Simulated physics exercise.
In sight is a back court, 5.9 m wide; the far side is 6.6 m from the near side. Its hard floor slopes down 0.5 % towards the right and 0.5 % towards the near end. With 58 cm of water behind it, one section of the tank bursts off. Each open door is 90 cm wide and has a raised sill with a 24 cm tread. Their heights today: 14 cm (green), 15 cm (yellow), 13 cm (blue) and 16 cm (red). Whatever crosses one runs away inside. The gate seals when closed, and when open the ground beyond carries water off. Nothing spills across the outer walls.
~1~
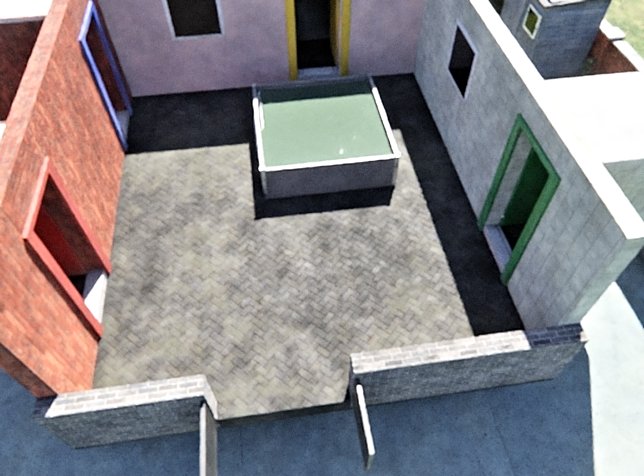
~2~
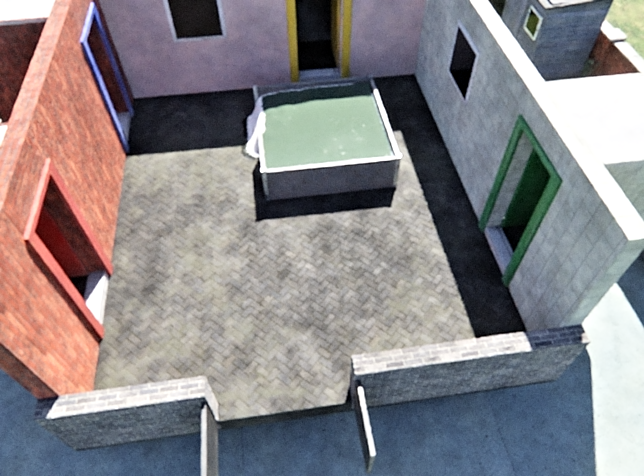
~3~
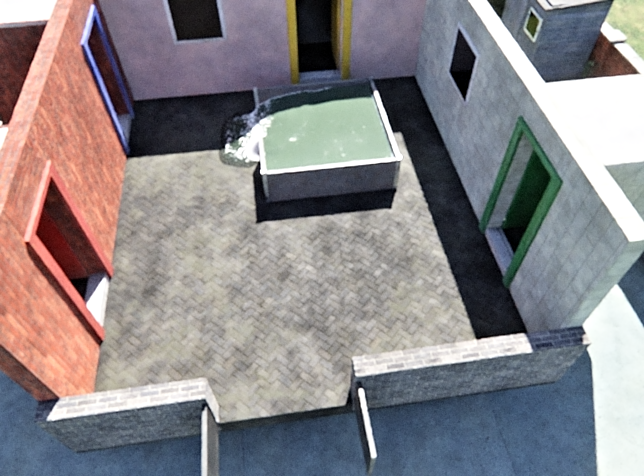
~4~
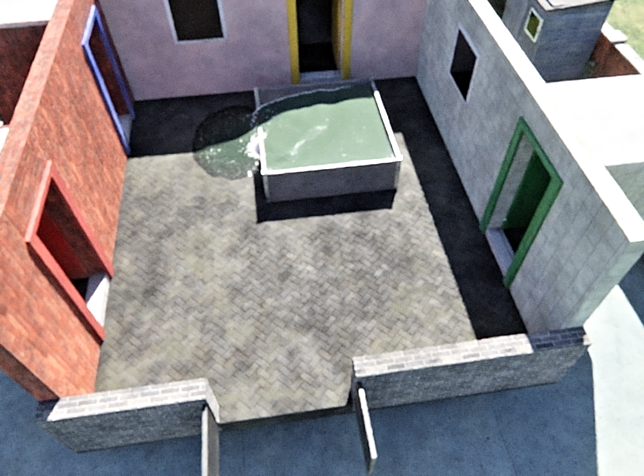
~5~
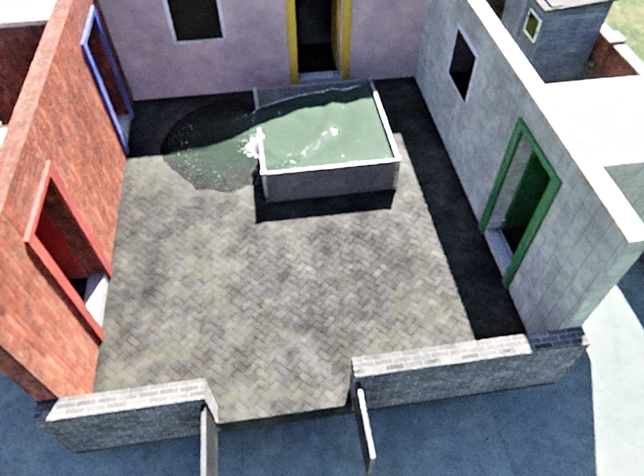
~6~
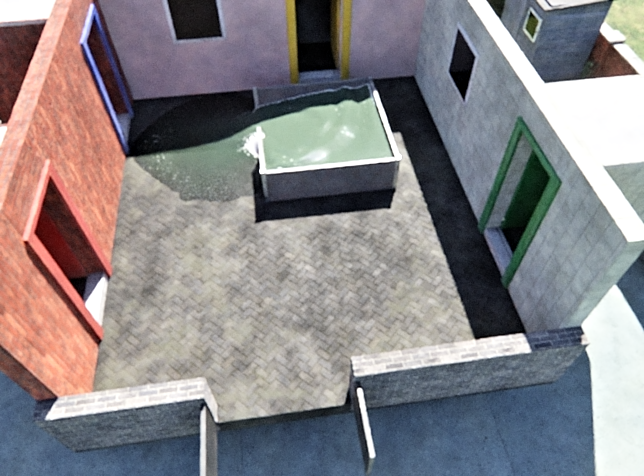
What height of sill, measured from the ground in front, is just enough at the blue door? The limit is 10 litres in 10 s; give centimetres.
It would have to be roughly 29 cm high.
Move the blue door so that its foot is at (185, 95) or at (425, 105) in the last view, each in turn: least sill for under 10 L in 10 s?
About 23 and 8.5 cm.
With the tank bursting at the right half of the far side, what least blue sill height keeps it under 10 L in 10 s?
Then roughly 10.5 cm.
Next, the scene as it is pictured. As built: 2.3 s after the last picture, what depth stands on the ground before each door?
In cm: Green 0, yellow 0, blue 26, red 5.
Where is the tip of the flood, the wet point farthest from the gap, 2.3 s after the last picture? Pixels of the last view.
Near (91, 407).
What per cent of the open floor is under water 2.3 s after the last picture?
Some 30 per cent of it.
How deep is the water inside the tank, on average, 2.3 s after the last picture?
About 31 cm.
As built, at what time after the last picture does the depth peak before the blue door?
At about 1.6 s.
Then, 0.7 s after the last picture water covers 20 % of the floor, deepest (38 cm) near (134, 103); 26 cm at the blue door, 23 litres in over its 13 cm sill.
Then, 2.3 s after the last picture water covers 30 % of the floor, deepest (28 cm) near (127, 150); 26 cm at the blue door, 159 litres in over its 13 cm sill.
Then, 9.3 s after the last picture water covers 90 % of the floor, deepest (12 cm) near (504, 363); 9 cm at the blue door, 239 litres in over its 13 cm sill.
At the blue door as built, the water peaked near 32 cm, 1.5 s after the last picture.
Run again over the same 10 s with other heights there, 28 litres in over 25 cm, 2 litres over 34 cm. The limit of 10 litres is kept from about 29 cm up.
